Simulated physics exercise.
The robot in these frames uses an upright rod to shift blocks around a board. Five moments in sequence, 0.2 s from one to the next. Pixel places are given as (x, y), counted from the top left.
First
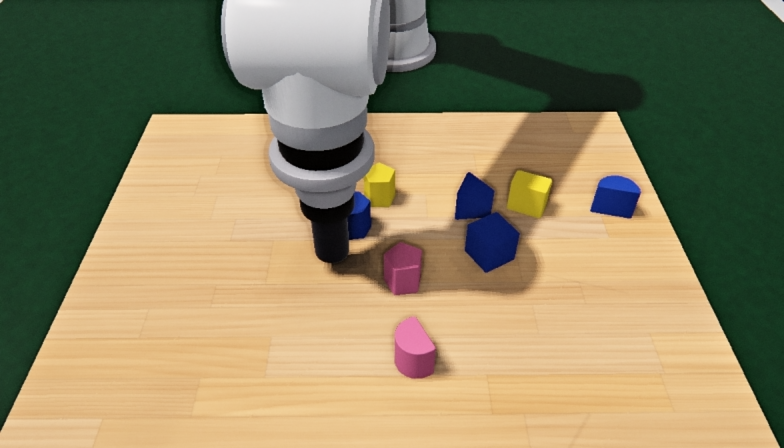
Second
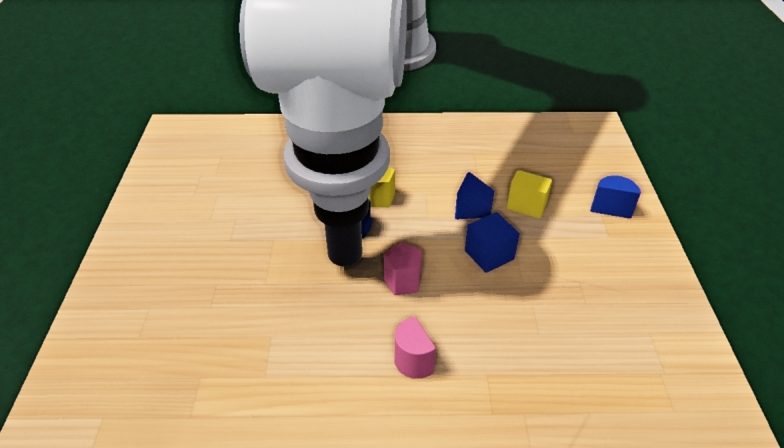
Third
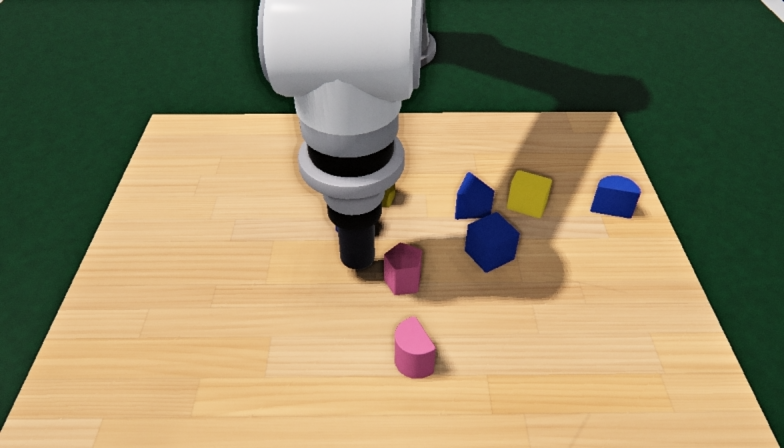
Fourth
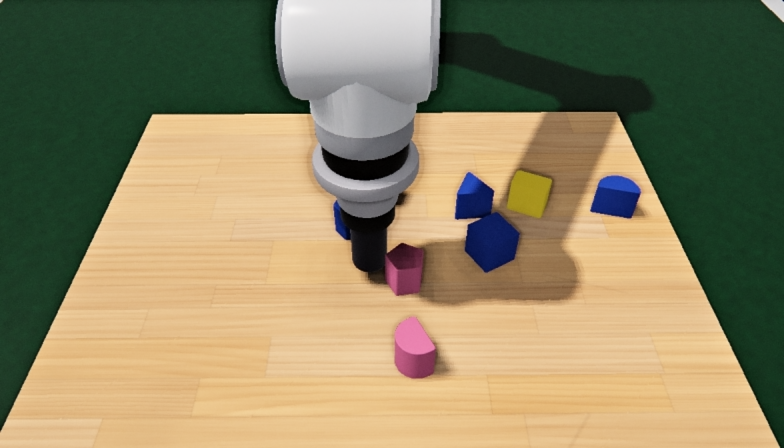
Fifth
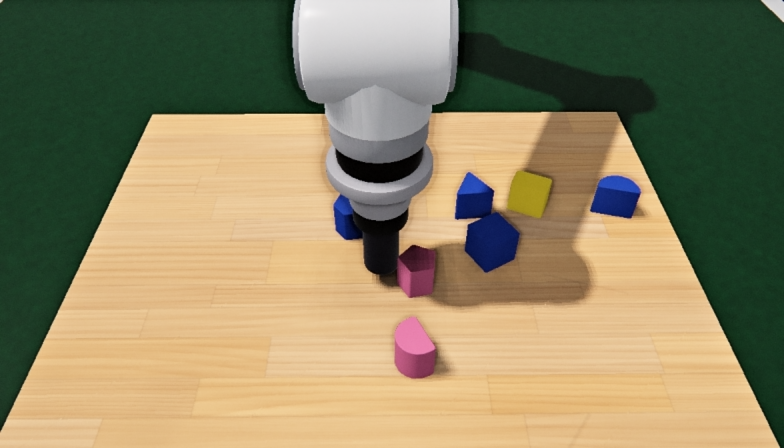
We see a robot arm lower its black rod rightward across a wooden board scattered with blue, yellow and pink blocks, until it meets the pink five-sided block and pushes it slightly right, while the other blocks stay put.
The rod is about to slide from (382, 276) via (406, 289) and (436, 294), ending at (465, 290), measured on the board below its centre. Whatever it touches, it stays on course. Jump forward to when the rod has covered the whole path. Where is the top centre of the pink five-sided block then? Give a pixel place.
If I read the scene right, the answer is (502, 259).
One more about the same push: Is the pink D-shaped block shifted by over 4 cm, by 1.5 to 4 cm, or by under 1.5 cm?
Below 1.5 cm.
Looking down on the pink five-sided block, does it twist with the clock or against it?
The block turns counter-clockwise.
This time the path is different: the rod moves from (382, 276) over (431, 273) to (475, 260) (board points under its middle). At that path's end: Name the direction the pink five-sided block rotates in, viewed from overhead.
My prediction: CW.
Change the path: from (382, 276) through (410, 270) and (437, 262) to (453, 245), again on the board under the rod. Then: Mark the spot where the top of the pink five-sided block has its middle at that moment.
Around (457, 258).
What follows on the original path. Halfway along, rod at (421, 280); pink five-sided block at (457, 262), turned 50° anticlockwise.
At the end, rod at (467, 277); pink D-shaped block in place; pink five-sided block at (502, 259), turned 55° anticlockwise; blue square block at (500, 227), turned 20° anticlockwise.
